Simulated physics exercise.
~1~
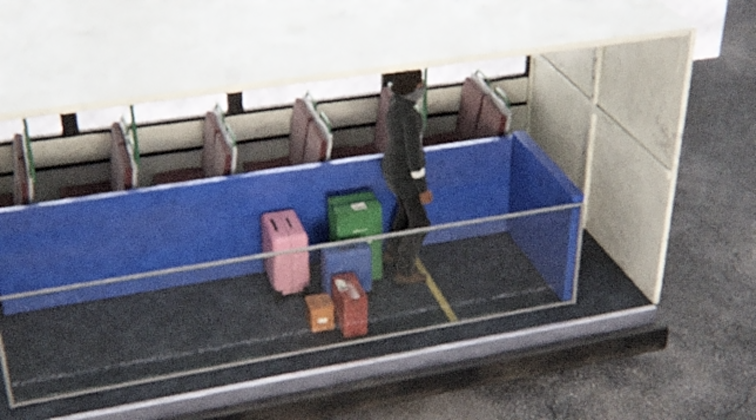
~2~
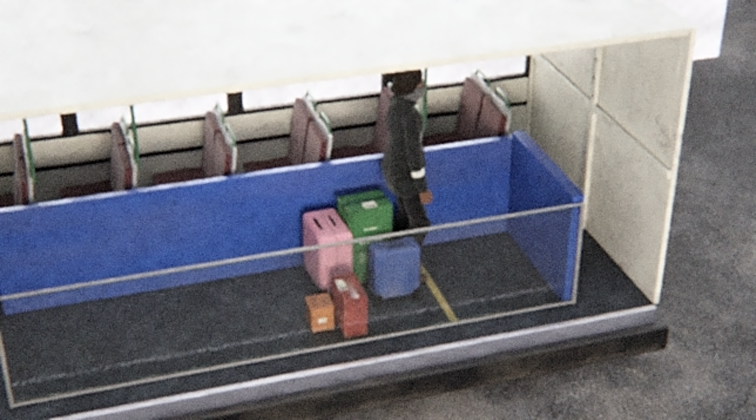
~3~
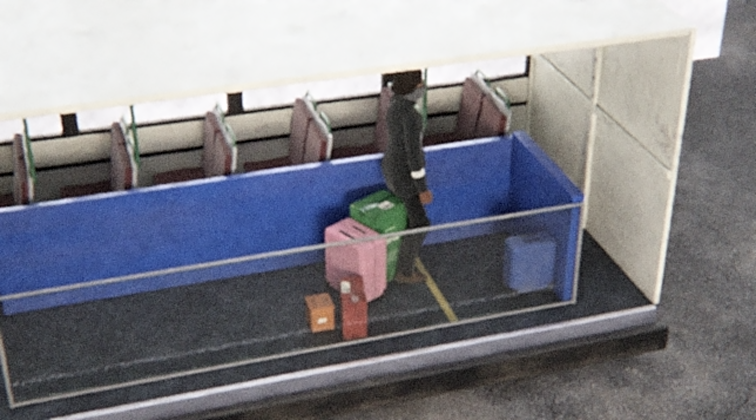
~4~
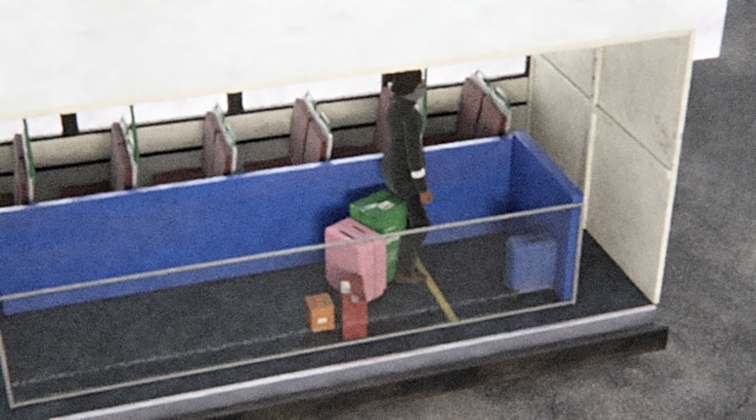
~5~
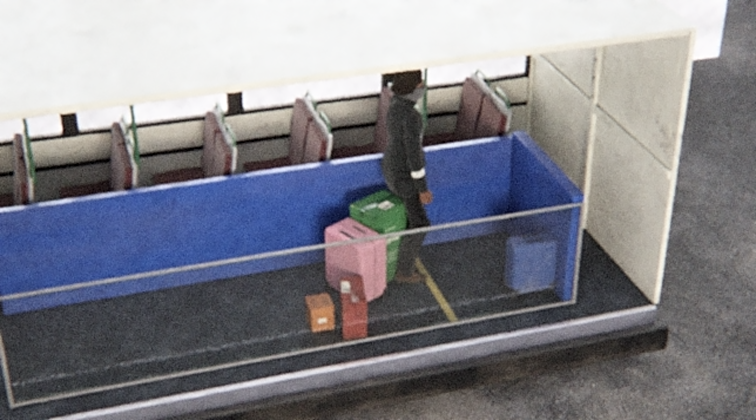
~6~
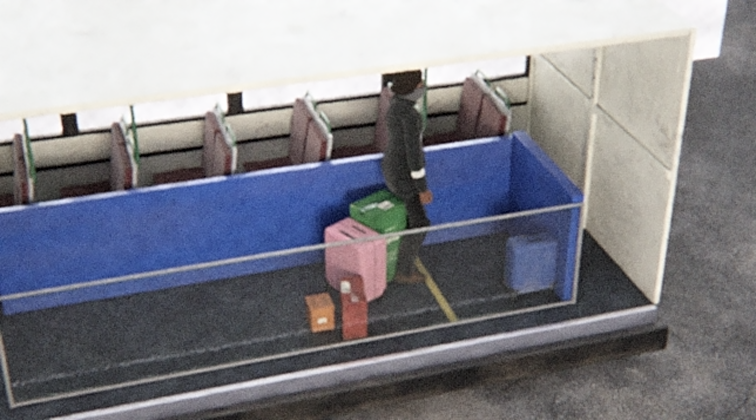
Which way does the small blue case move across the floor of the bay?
The small blue case moves to the right, going past the yellow line before it stops.
